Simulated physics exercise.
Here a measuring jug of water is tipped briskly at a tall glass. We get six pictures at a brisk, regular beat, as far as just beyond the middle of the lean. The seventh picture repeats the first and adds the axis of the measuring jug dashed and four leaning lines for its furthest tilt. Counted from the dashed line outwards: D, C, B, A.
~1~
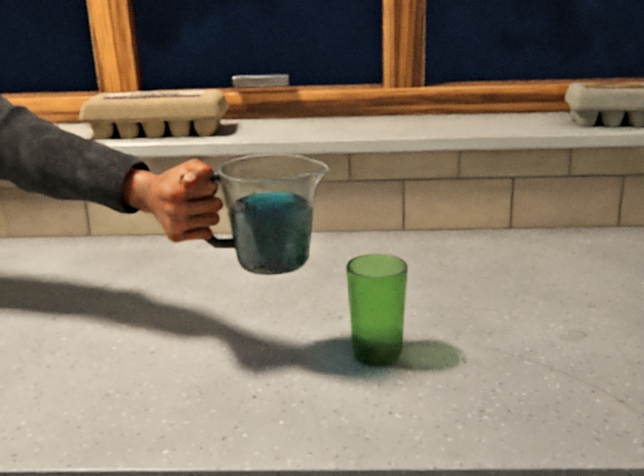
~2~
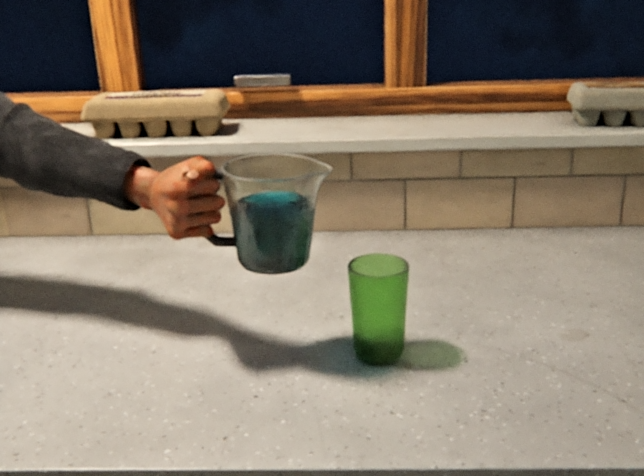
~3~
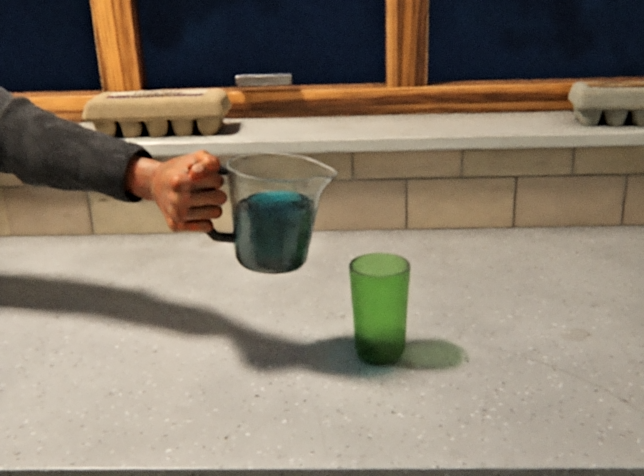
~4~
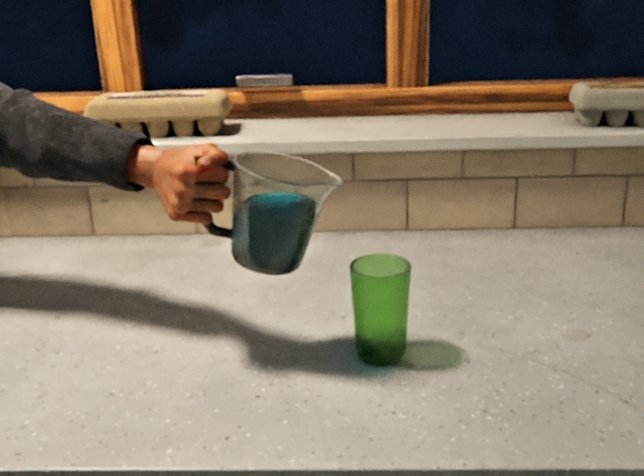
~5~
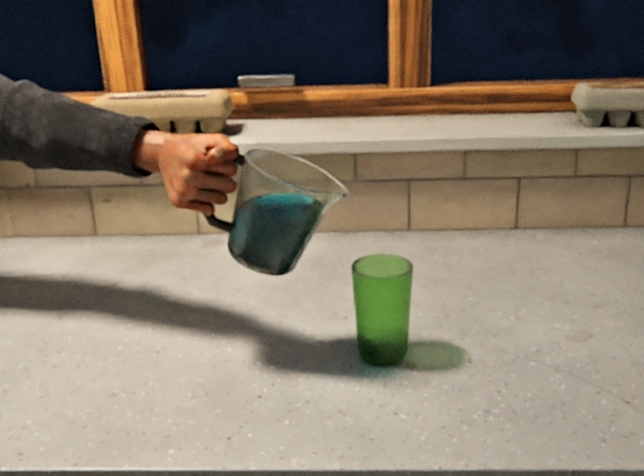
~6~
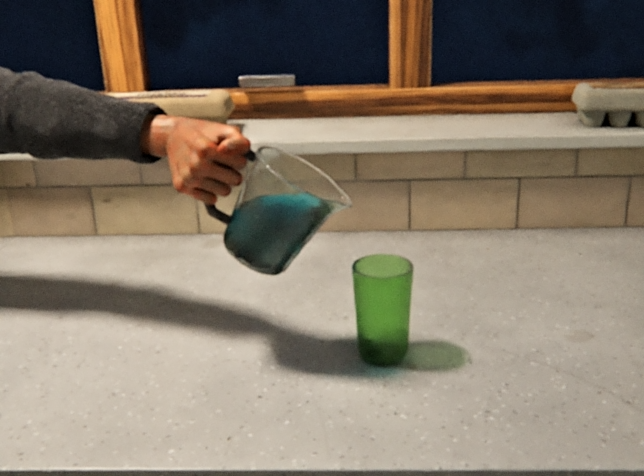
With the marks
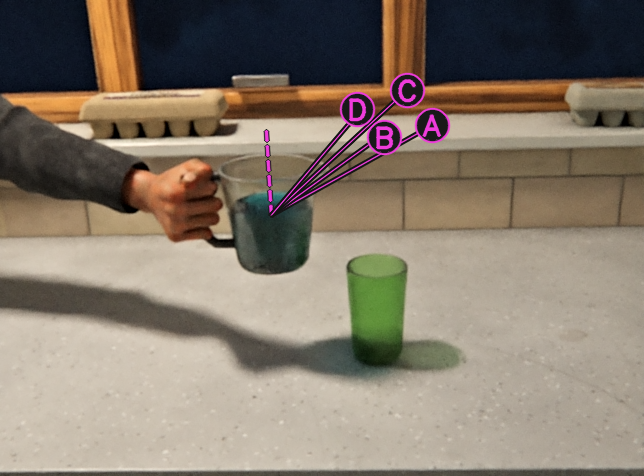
A hand in a dark grey sleeve held a clear measuring jug of blue liquid above a countertop, then steadily tilted it to the right beside a tall green glass, with nothing pouring out.
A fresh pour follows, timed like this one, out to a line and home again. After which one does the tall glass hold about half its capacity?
A.
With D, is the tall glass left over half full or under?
Under half.
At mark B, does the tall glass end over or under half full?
Under half.
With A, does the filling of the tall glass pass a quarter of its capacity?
Yes.
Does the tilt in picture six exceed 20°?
Yes, it does.
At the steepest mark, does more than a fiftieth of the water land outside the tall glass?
No, it does not.
On the marked copy, A at (417, 133); B at (368, 145); C at (394, 101); D at (348, 124).
For mark A, the tall glass ends with about 48 % of what it can hold.
For mark B, the tall glass ends with about 30 % of what it can hold.
For mark C, the tall glass ends with about 15 % of what it can hold.
For mark D, the tall glass ends with about 5 % of what it can hold.
